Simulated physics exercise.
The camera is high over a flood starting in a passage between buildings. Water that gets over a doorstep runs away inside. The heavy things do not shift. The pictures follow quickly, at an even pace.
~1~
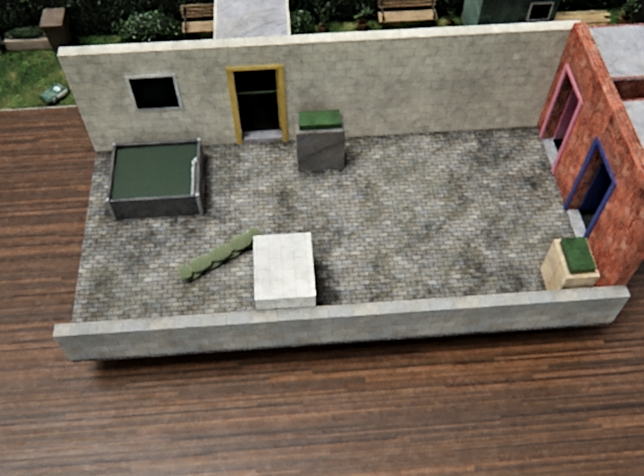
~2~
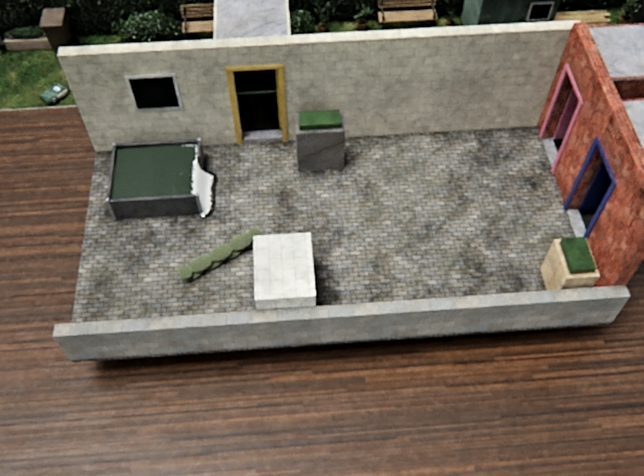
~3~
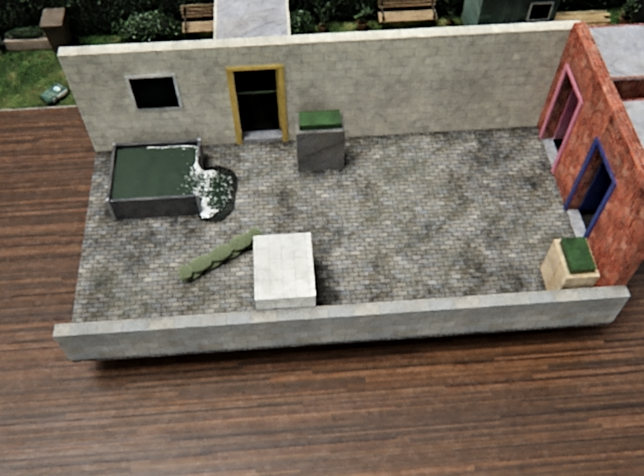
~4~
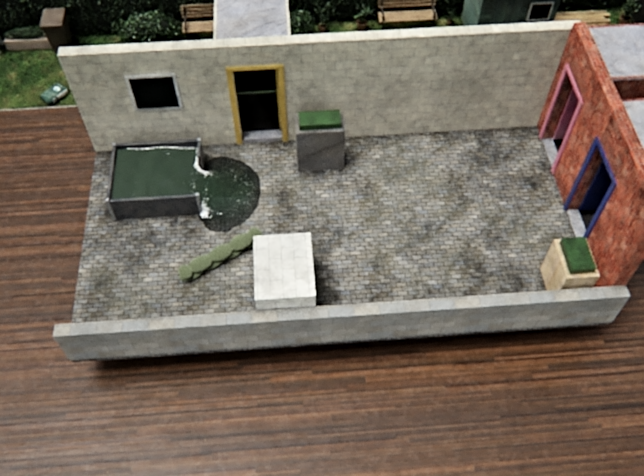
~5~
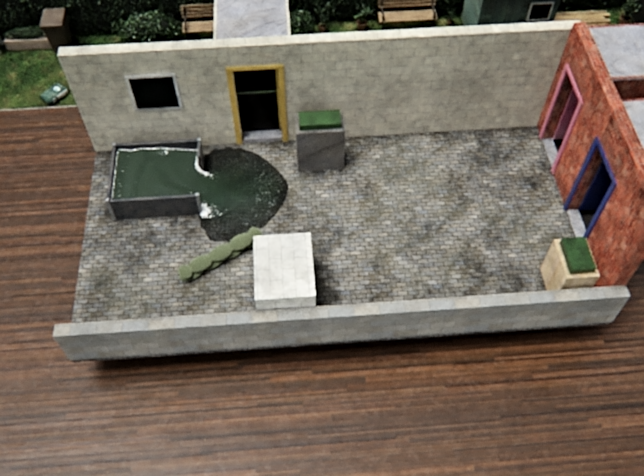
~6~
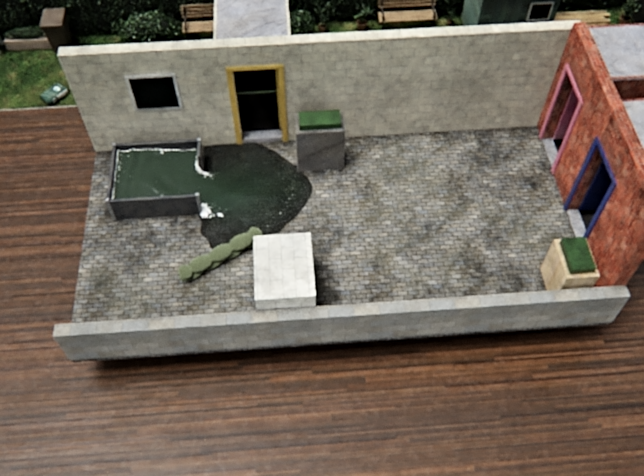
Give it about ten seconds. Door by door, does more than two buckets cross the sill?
The pink door takes more than that; the blue door takes more than that; the yellow door stays under that.
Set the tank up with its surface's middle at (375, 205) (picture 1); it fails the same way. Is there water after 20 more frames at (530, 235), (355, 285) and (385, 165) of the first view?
In that order: Awash, clear, no water.
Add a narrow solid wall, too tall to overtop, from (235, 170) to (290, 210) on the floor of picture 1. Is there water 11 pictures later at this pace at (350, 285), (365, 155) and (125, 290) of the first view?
As listed: Under water, not flooded, dry.
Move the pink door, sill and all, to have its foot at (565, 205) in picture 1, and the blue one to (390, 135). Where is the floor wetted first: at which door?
First comes the yellow one.
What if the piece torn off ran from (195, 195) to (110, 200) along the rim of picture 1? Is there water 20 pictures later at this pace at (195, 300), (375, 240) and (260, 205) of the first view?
In that order: Flooded, dry, wet.
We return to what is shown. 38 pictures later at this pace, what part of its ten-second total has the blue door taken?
Close to 60 %.
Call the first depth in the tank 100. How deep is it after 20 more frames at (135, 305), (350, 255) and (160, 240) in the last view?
In that order: 0, 4 and 2 per cent.
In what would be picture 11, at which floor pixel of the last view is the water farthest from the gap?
Near (399, 191).
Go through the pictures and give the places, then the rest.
The water tank at (155, 172) is whole and still, in the first picture.
Water pours out at (200, 189) and has run to (206, 214), in the second picture.
The front is at (227, 213), out from the gap at (200, 189), in the third picture.
The front is at (255, 180), out from the gap at (200, 189), in the fourth picture.
Water pours out at (200, 189) and has run to (283, 185), in the fifth picture.
The front is at (306, 194), out from the gap at (200, 189), in the sixth picture.
A moment on, water covers 20 % of the floor; the pink door not reached, the blue door not reached, the yellow door wet at the sill, nothing in.
Next, water covers 35 % of the floor; the pink door not reached, the blue door not reached, the yellow door wet at the sill, nothing in.
Then, water covers 60 % of the floor; the pink door not reached, the blue door not reached, the yellow door wet at the sill, nothing in.
Later, water covers 70 % of the floor; the pink door over two buckets in, the blue door over two buckets in, the yellow door wet at the sill, nothing in.
In the end, water covers 70 % of the floor; the pink door over two buckets in, the blue door over two buckets in, the yellow door wet at the sill, nothing in.
